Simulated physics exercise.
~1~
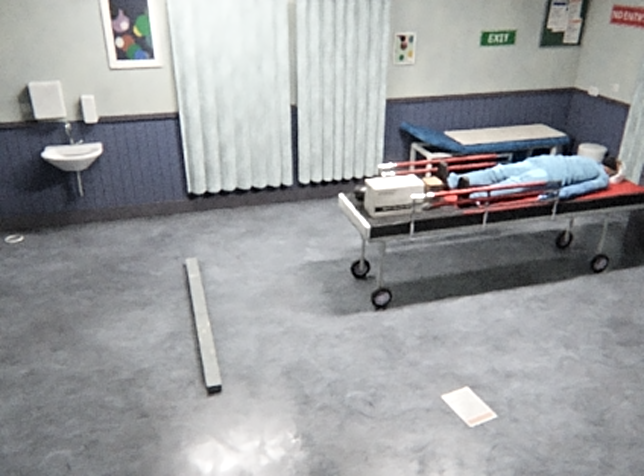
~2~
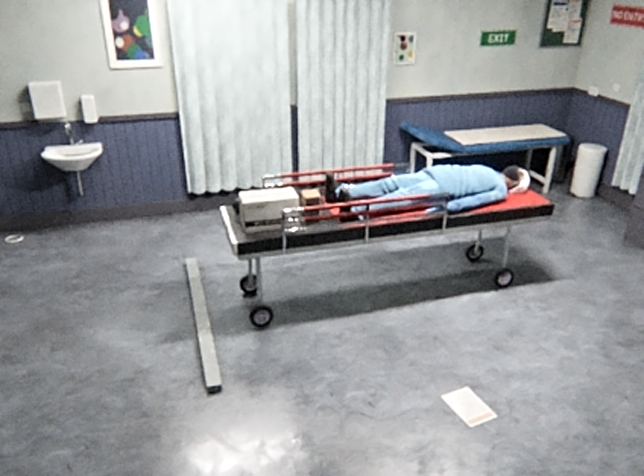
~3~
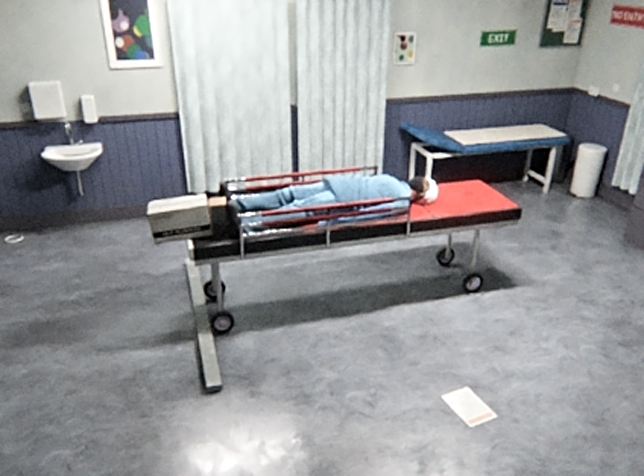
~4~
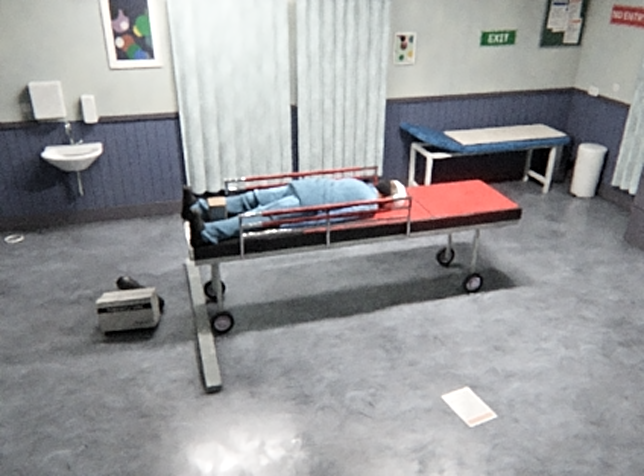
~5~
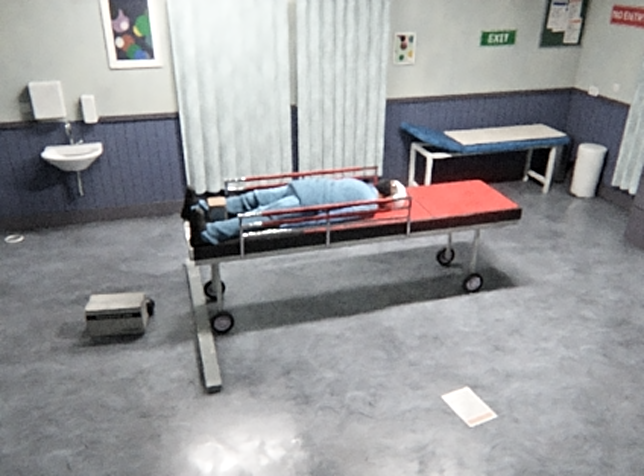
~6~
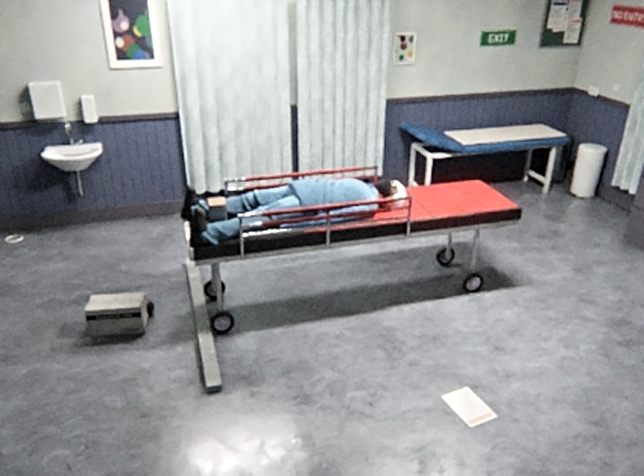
A trolley carrying a person stops at a sill, and a pale case tumbles off.
